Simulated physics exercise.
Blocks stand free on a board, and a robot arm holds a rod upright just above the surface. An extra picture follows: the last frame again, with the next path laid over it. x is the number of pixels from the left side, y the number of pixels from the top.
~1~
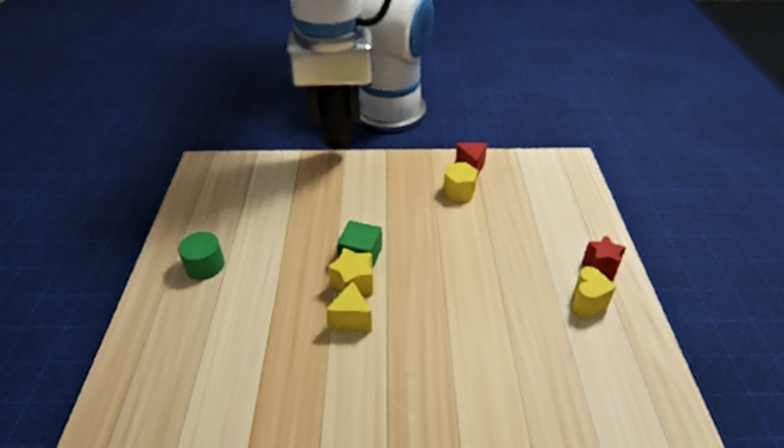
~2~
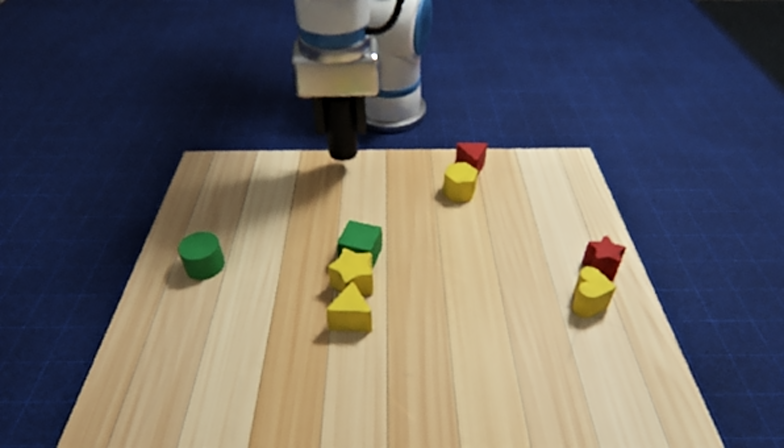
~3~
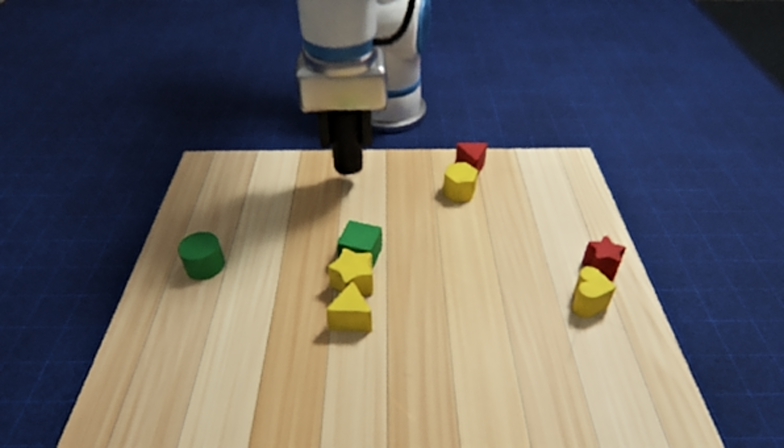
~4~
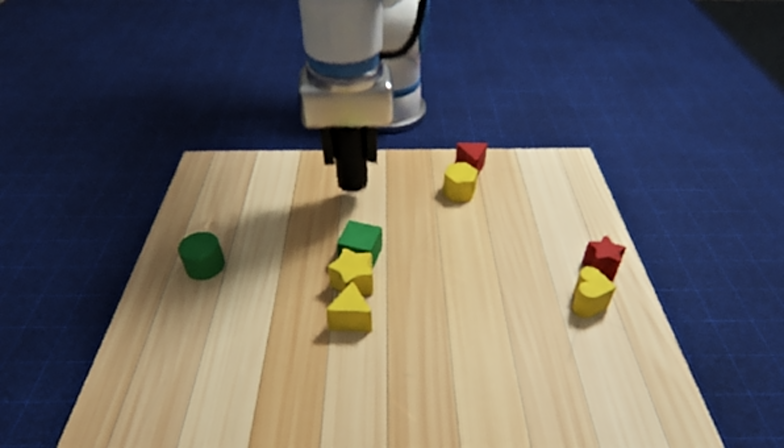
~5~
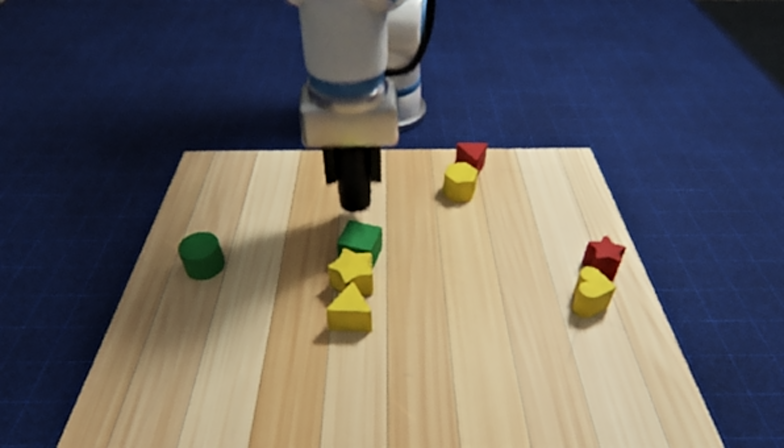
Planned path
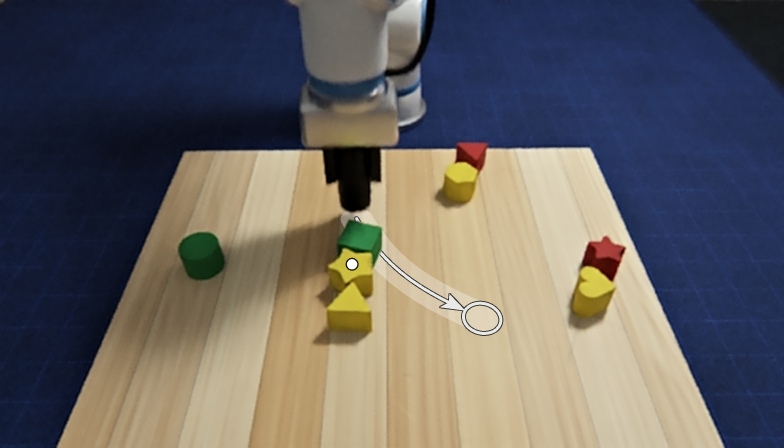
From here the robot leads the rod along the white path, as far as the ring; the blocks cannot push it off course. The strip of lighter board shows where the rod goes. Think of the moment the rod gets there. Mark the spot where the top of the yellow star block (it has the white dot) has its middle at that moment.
I expect it at (343, 292).
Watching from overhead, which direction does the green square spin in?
Looking down: Clockwise.
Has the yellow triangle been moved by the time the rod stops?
Yes, that is what happens.
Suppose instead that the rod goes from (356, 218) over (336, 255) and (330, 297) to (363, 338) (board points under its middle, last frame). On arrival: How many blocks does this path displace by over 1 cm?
By the end, three or more blocks will have moved.
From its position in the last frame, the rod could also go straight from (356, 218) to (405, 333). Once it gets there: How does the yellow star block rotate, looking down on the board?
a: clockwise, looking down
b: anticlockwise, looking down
The one that fits is a, clockwise, looking down.
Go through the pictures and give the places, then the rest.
The first picture shows rod's lower end (338, 142); yellow triangle (350, 301); yellow star block (352, 264); green square (360, 235).
The second picture shows rod (343, 154); blocks still.
The third picture shows rod (349, 167); blocks still.
The fourth picture shows rod (353, 184); blocks still.
The fifth picture shows rod (355, 204); yellow triangle (350, 301); yellow star block (352, 264); green square (360, 235).
Drawn move, from (356, 218) by way of (382, 255) and (425, 289) to (482, 318); the dot is on the yellow star block.
On the path given first. One third of the way, rod (383, 240); yellow triangle (346, 320); yellow star block (347, 286), turned 25° clockwise; green square (369, 260), turned 20° clockwise.
Two thirds of the way, rod (427, 275); yellow triangle (343, 325), turned 15° anticlockwise; yellow star block (343, 292), turned 35° clockwise; green square (372, 269), turned 30° clockwise.
At the end, rod (485, 303); yellow triangle (343, 325), turned 15° anticlockwise; yellow star block (343, 292), turned 35° clockwise; green square (372, 269), turned 30° clockwise.
